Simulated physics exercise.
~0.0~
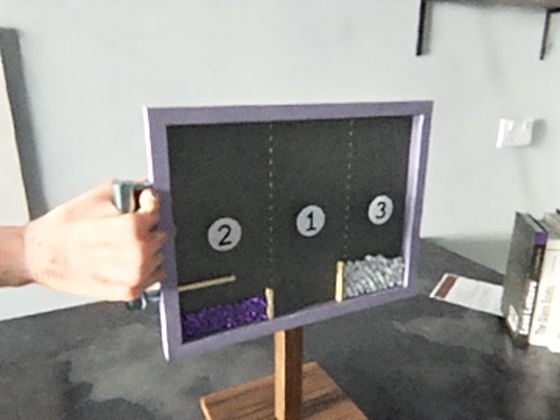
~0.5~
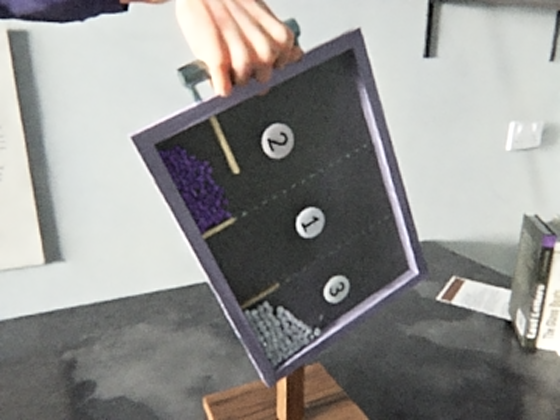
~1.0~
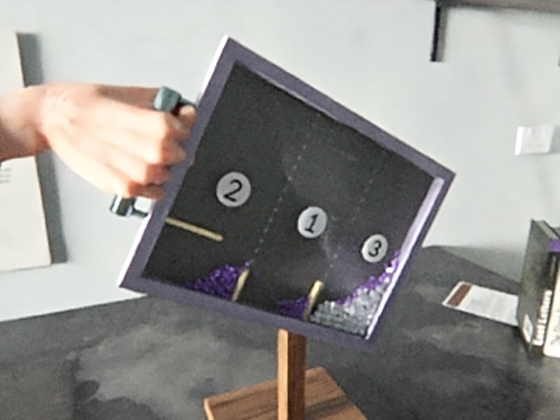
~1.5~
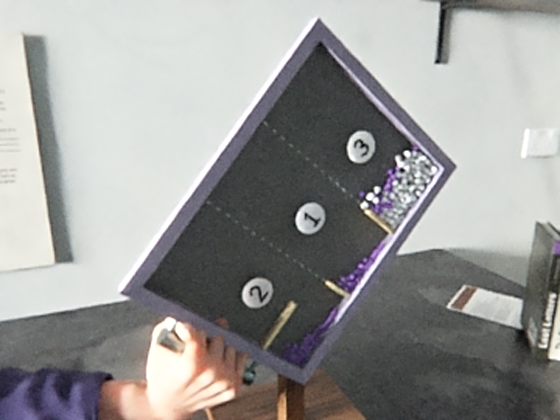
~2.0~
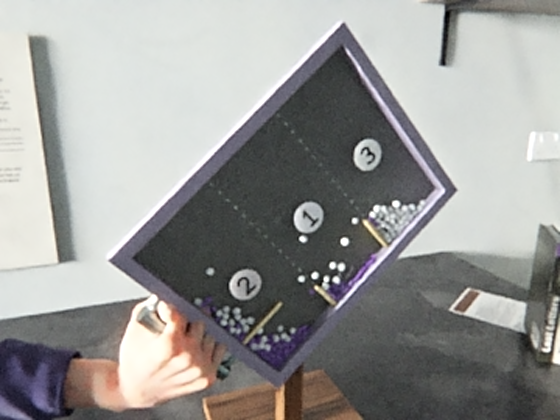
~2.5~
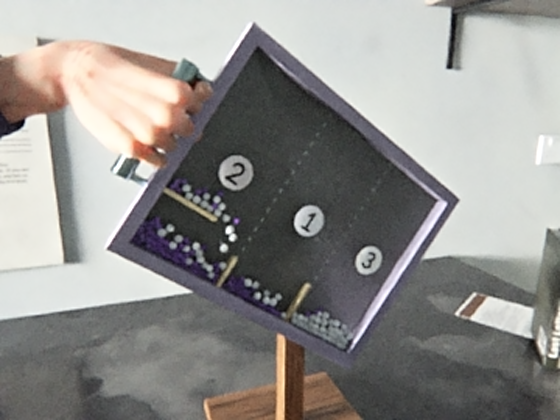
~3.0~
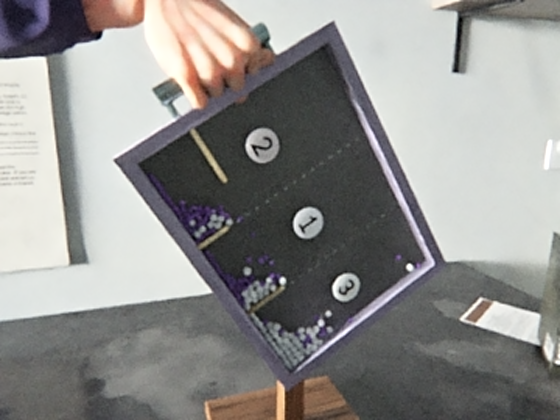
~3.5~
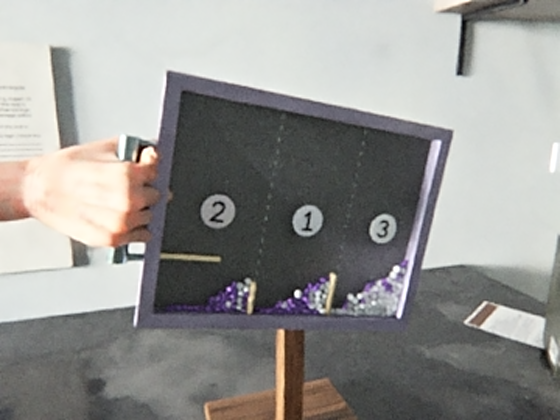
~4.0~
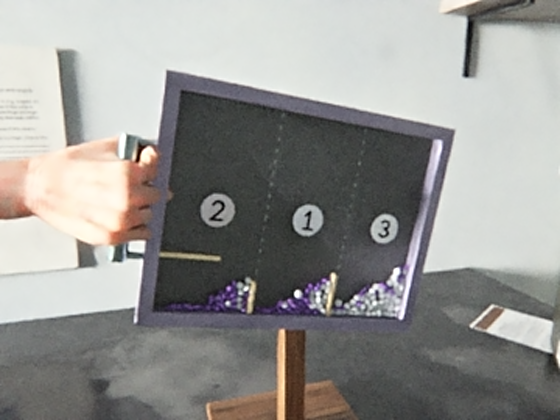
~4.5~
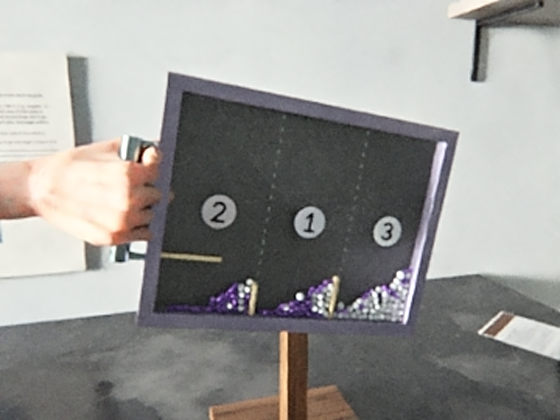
On a dark tabletop against a pale wall, a hand tilted a framed case of purple and white beads steeply one way, then the other and back, mixing them, before holding it slightly tilted with the beads settled in three heaps along the bottom.
